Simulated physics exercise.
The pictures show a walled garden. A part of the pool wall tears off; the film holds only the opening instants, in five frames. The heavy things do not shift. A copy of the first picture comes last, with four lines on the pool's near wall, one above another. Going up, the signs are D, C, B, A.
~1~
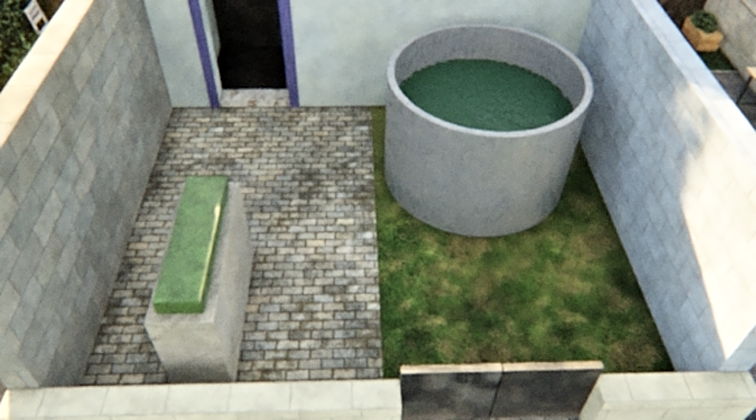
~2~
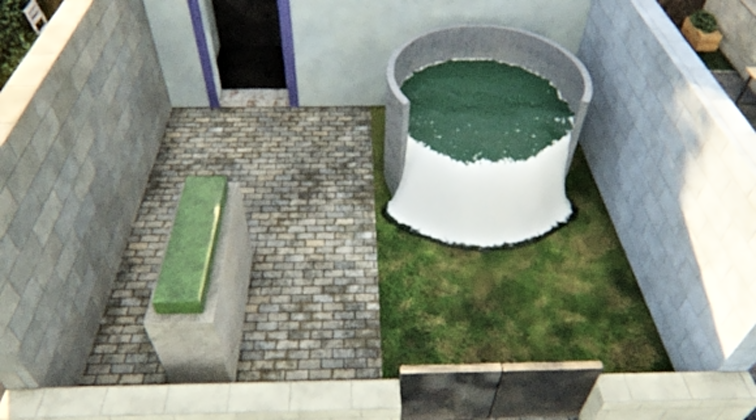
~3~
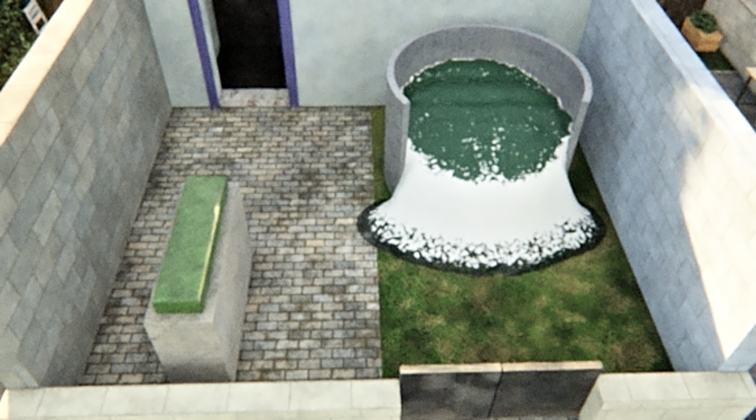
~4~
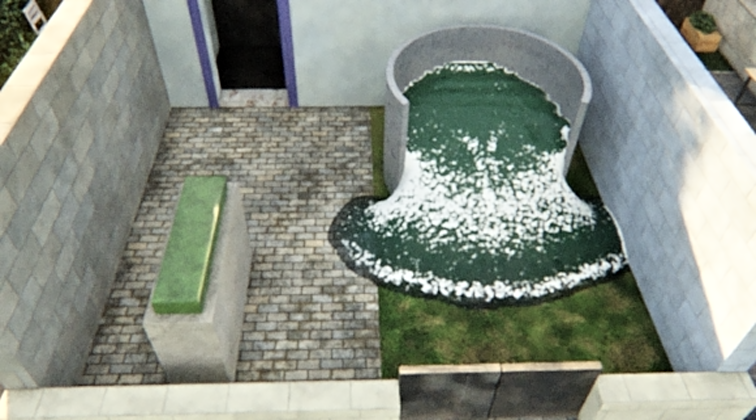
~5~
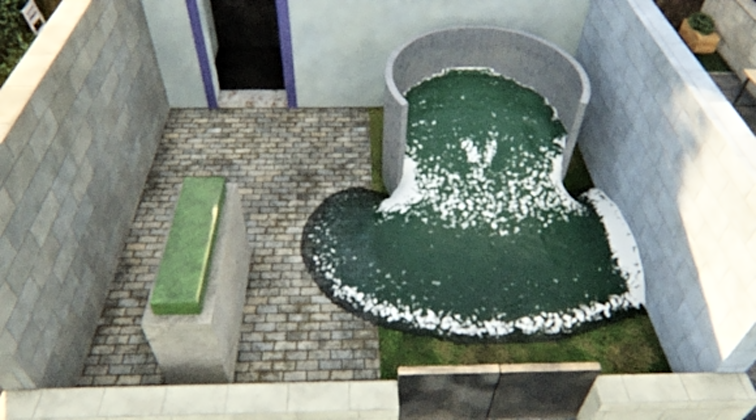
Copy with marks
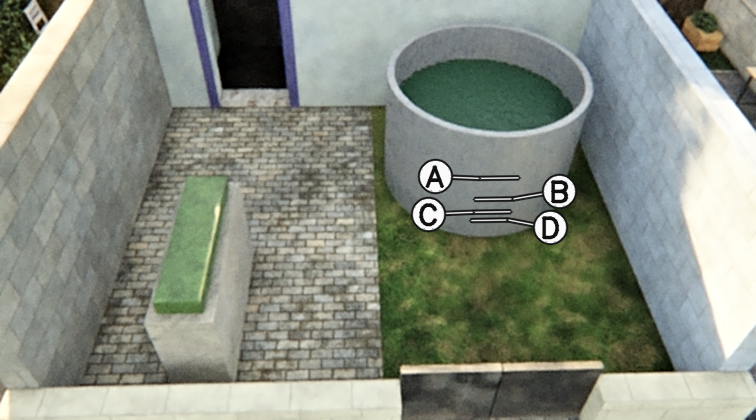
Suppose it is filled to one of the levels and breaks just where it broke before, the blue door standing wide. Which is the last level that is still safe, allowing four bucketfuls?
Use line B.
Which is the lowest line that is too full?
The answer is A.
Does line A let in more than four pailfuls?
Yes, that goes wrong.
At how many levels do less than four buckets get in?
Three of them.
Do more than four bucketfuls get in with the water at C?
No, that is safe.
In white, A at (498, 178); B at (494, 199); C at (491, 212); D at (489, 220); from the bottom up D, C, B, A.
With A, about 12 bucketfuls get in.
With B, a bucket or two gets in.
With C, nothing gets over.
With D, nothing gets over.
